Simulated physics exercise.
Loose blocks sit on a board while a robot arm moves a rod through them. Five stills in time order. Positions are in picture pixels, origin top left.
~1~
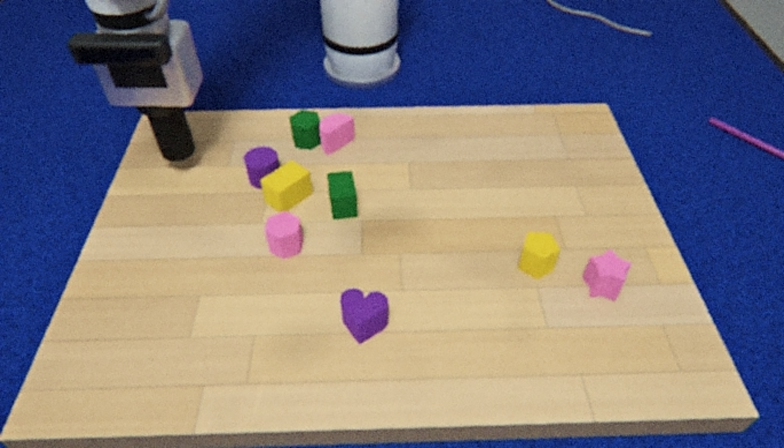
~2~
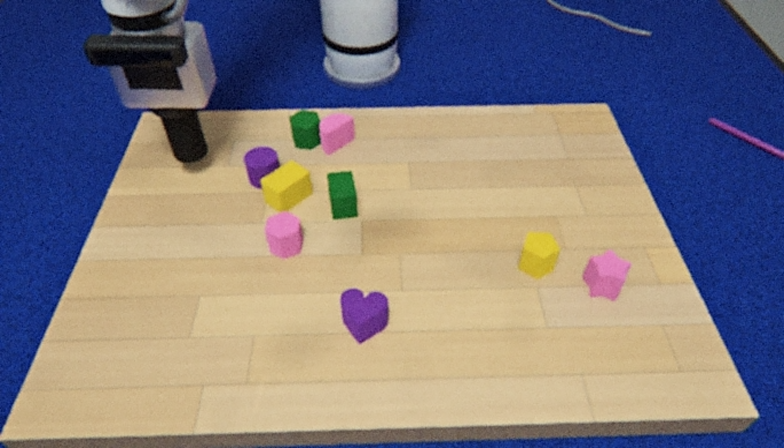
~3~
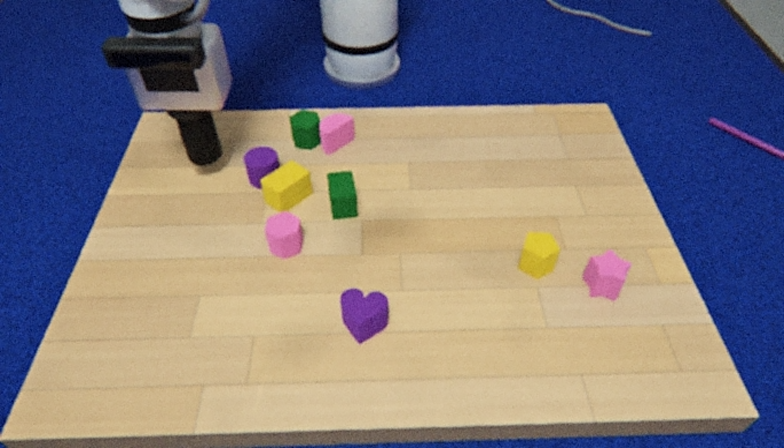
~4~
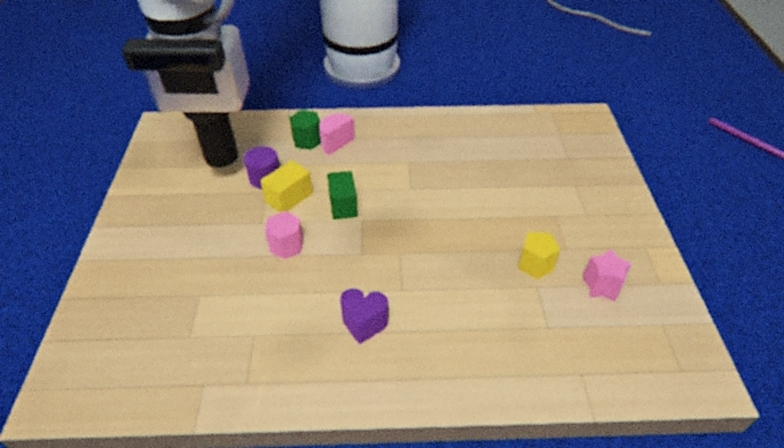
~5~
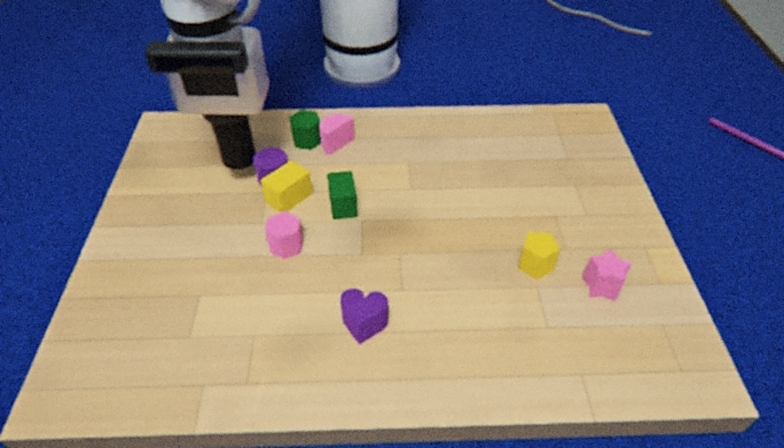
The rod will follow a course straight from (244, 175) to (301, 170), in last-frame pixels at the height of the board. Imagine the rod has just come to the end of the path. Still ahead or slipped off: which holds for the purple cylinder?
The purple cylinder is leading.
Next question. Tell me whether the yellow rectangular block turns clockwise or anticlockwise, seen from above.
My prediction: CW.
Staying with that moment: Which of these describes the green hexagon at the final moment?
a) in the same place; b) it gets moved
I'll go with a - in the same place.
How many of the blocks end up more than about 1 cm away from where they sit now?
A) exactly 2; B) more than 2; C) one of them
A - exactly 2.
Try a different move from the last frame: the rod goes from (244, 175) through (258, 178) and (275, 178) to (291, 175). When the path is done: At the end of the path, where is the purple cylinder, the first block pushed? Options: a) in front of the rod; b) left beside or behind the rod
(a)
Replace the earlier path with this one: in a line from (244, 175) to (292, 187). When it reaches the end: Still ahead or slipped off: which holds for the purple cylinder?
Pushed ahead.
What follows on the original path. Halfway along, rod (270, 156); purple cylinder (299, 158); yellow rectangular block (295, 179), turned 40° clockwise.
At the end, rod (298, 154); purple cylinder (324, 159); yellow rectangular block (296, 180), turned 45° clockwise; green hexagon still.
